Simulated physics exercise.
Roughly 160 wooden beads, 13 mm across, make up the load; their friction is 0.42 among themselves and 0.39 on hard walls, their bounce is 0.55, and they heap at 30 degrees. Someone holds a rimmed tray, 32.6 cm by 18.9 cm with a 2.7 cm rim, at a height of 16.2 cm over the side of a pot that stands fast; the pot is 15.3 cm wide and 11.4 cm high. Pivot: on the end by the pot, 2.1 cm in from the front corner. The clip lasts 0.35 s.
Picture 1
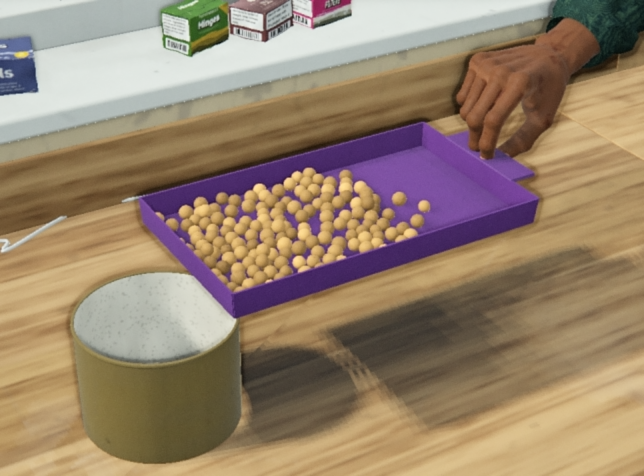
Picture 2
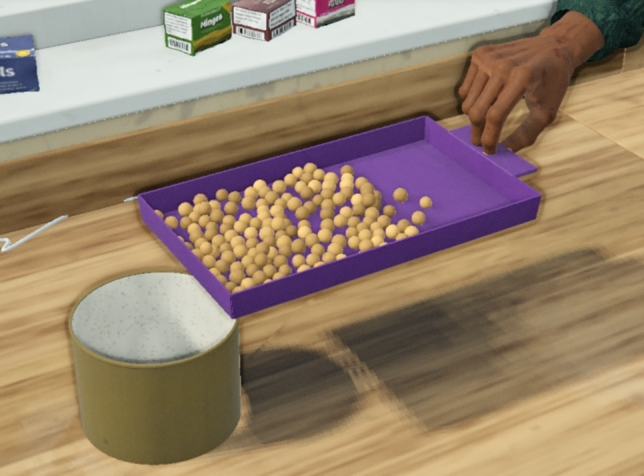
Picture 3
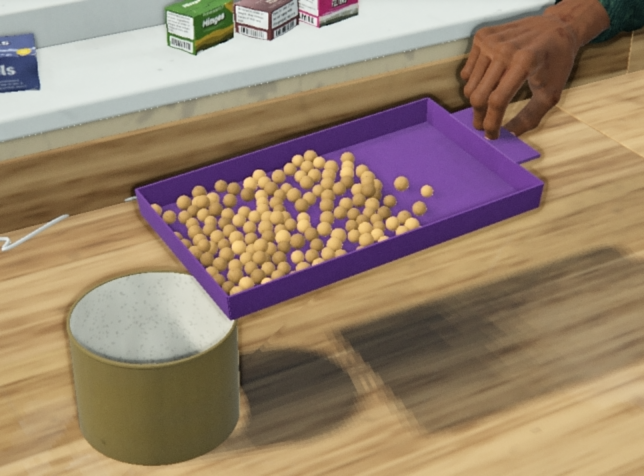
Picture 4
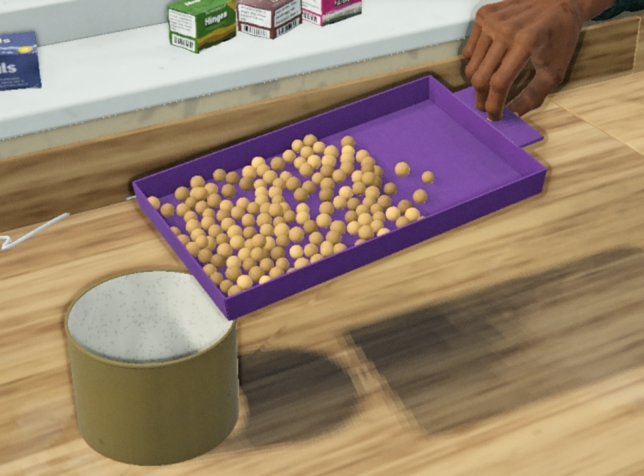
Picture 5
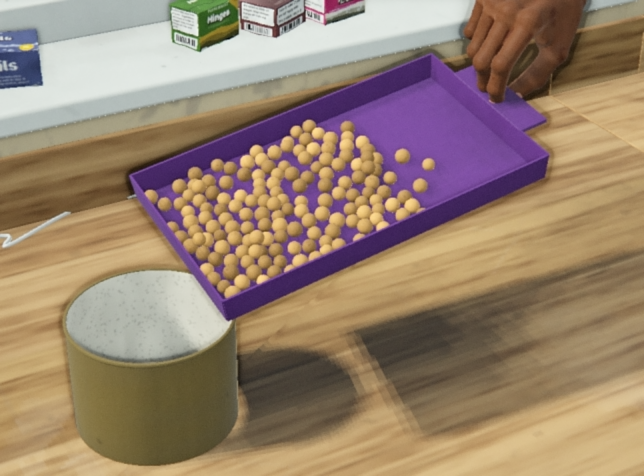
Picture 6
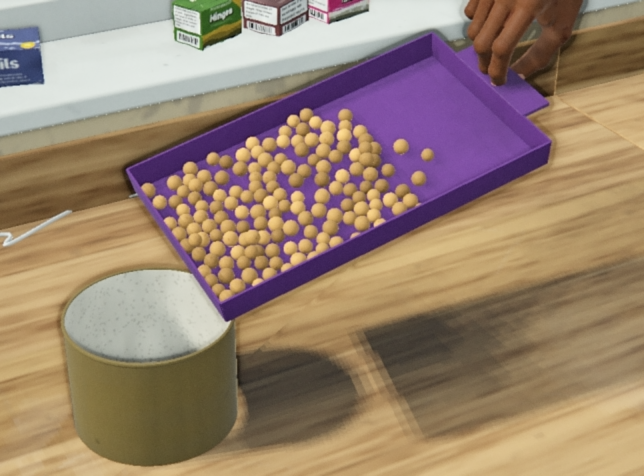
A purple tray of wooden beads tilts gradually as a hand raises its right end.
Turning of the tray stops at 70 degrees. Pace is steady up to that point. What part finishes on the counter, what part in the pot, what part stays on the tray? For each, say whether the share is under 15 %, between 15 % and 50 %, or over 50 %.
Counter: I'm guessing a mere smattering of the load, pot: I'm guessing a mere smattering of the load, tray: I'm guessing the greater portion of the load.
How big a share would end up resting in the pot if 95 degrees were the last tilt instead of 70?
It would land at about 0 percent.
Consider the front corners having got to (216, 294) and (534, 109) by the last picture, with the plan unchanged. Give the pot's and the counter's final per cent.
Pot: 0, counter: 0.
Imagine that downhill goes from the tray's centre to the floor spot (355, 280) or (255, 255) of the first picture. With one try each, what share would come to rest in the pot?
Around 0 % for the first direction, around 0 % for the second.
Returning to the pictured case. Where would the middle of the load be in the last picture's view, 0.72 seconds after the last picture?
Near pixel (247, 191).
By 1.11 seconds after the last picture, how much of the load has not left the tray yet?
Roughly 100 percent of the load, I'd say.
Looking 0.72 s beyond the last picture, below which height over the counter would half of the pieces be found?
Some 26 cm above the counter.
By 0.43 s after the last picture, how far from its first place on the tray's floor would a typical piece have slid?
Roughly 3 cm.
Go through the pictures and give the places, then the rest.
Tray tilt 0 degrees, front corners at (234, 292) and (535, 198); middle of the pieces at (292, 234); pot at (156, 315), in the first frame.
Tray tilt 1 degrees, front corners at (232, 293) and (538, 194); middle of the pieces at (292, 232), in the second frame.
Tray tilt 5 degrees, front corners at (229, 295) and (540, 183), lowest corner left front; middle of the pieces at (291, 225), in the third frame.
Tray tilt 9 degrees, front corners at (226, 297) and (543, 168), lowest corner left front; middle of the pieces at (290, 217), in the fourth frame.
Tray tilt 13 degrees, front corners at (224, 299) and (546, 154), lowest corner left front; middle of the pieces at (288, 210), in the fifth frame.
Tray tilt 17 degrees, front corners at (221, 301) and (548, 141), lowest corner left front; middle of the pieces at (285, 206); pot at (149, 313), in the sixth frame.
Then, 0.43 s after the last picture, tilt 43 degrees; the tray holds 100 %, the pot 0 %.
Then, 0.72 s after the last picture, tilt 60 degrees; the tray holds 100 %, the pot 0 %.
Then, 1.11 s after the last picture, tilt 70 degrees; the tray holds 100 %, the pot 0 %.
In the end, counter 0 %, pot 0 %, tray 100 %.
